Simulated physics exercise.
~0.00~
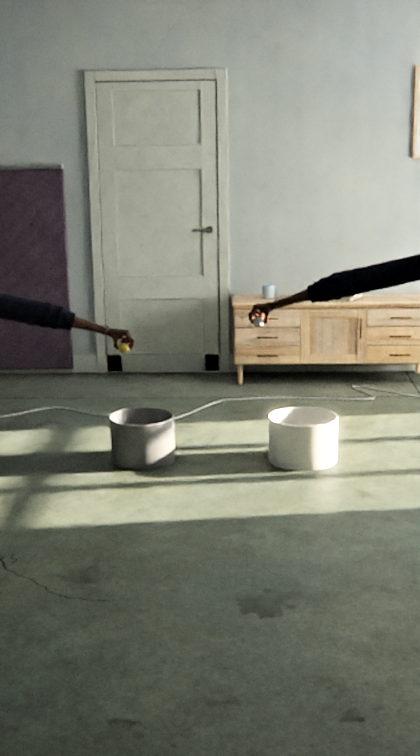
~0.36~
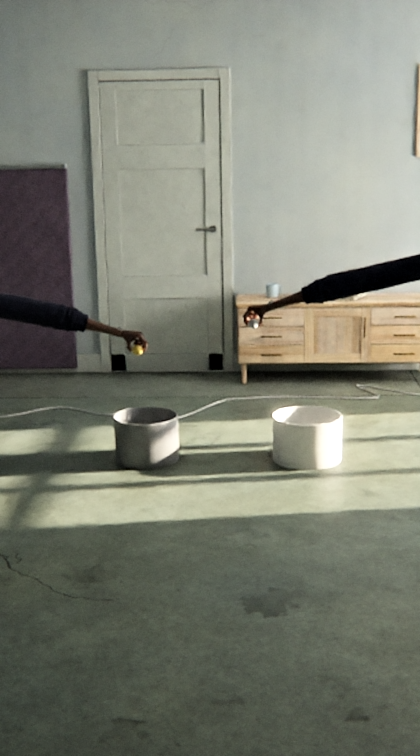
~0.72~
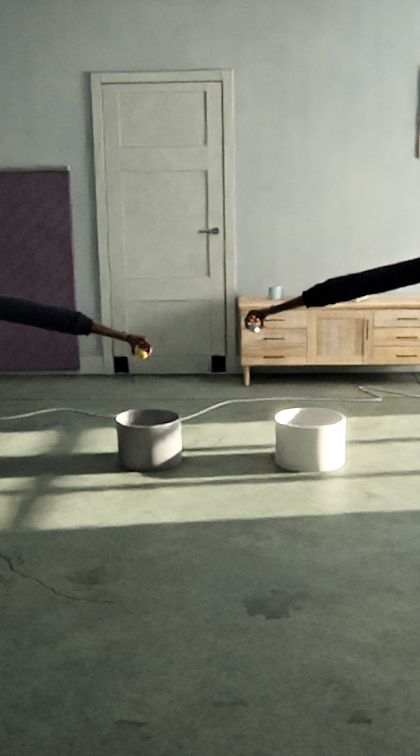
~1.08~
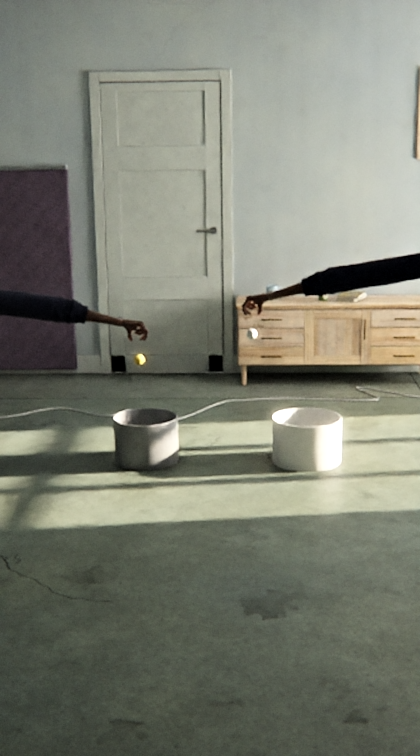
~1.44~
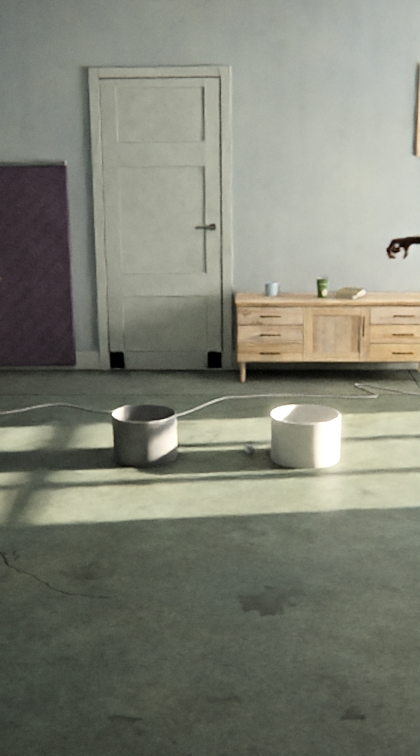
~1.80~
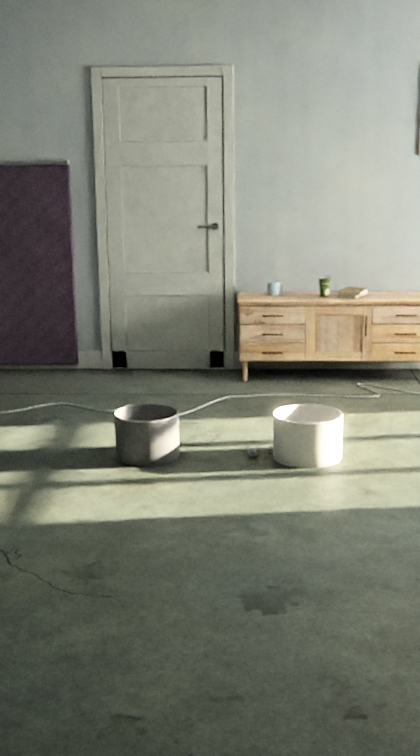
Two dark-sleeved arms reach in from opposite sides, the left hand holding a yellow lemon and the right a small white ball, above two round containers on a greenish floor. The slightly swaying view faces a pale room with a closed door, a purple panel at left and a wooden sideboard at right. The hands shift a little, then both let go, and the lemon and ball drop as the arms draw back. The lemon lands inside the grey left container, out of sight. The ball misses the white right container and ends on the floor just left of it.
